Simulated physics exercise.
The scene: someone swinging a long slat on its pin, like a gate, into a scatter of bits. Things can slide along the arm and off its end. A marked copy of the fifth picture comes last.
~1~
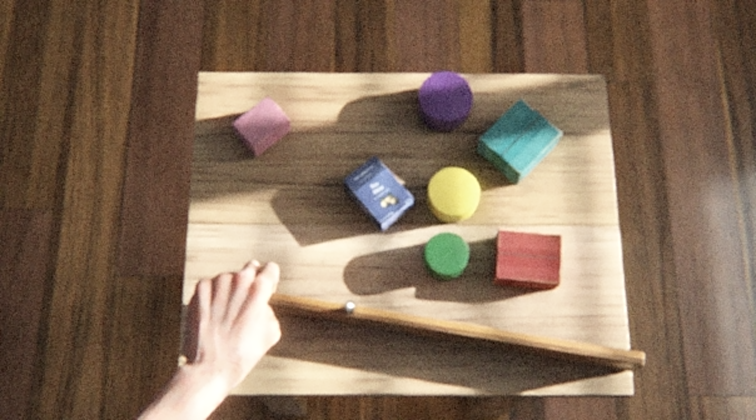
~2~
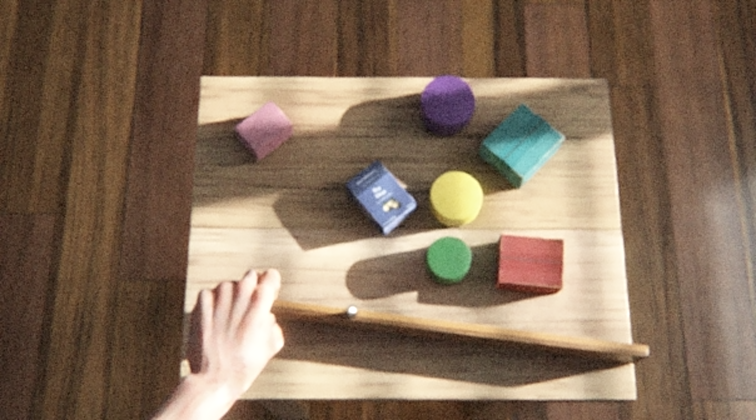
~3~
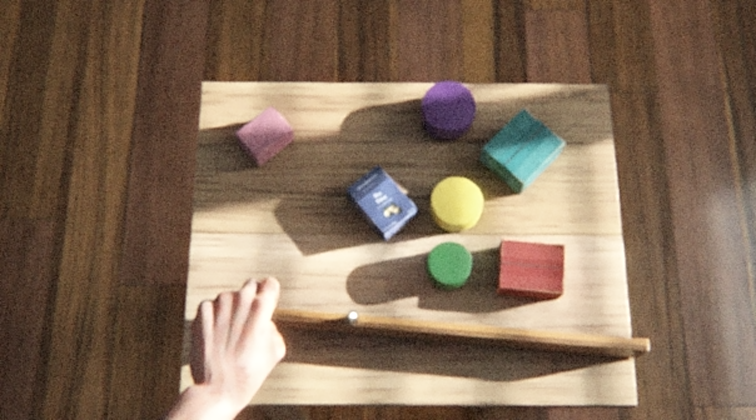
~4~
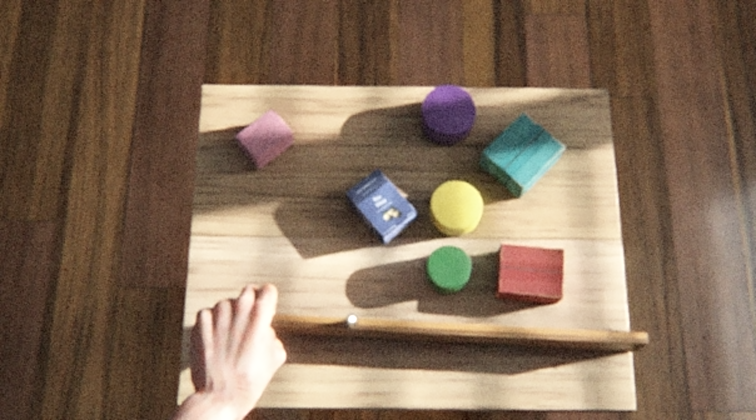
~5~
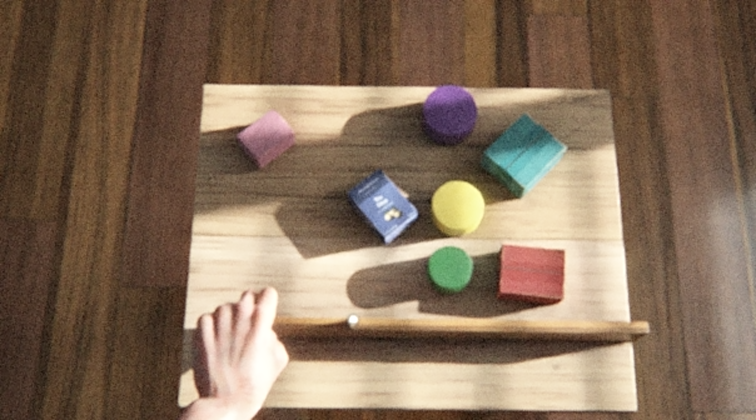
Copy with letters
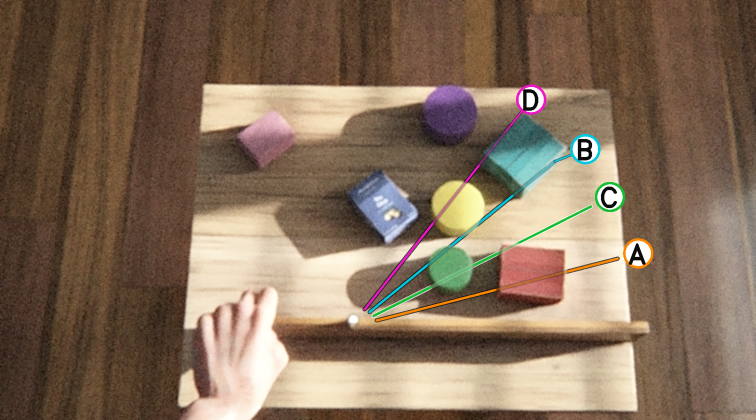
On a pale wooden board, a hand slowly swinging a long slat slightly upward at its right end, below scattered coloured blocks.
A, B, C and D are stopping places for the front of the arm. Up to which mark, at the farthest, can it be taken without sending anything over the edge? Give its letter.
It should halt at D.
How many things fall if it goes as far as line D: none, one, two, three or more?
By then, none.
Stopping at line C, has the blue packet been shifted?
No.
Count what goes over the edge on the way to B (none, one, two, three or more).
The count is none.
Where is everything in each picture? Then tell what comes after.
In the first frame, arm (502, 336); blue packet (378, 194); turquoise box (518, 142).
In the second frame, arm (505, 334); pink block (265, 131).
In the third frame, arm (506, 333); red box (531, 269).
In the fourth frame, arm (505, 332); blue packet (381, 207).
In the fifth frame, arm (506, 326); green tin (449, 270); pink block (267, 139); purple pot (449, 116).
On the marked copy, A at (499, 289); B at (465, 235); C at (485, 260); D at (441, 214).
With D. Early on, arm (495, 276); red box (516, 243); purple pot (449, 116).
Further on, arm (470, 233); turquoise box (514, 134); yellow tin (424, 174).
At the end, arm (444, 209); turquoise box (477, 100); purple pot (418, 107); nothing has fallen.
As for the rest, A is safe but short; B is safe but short; C is safe but short.
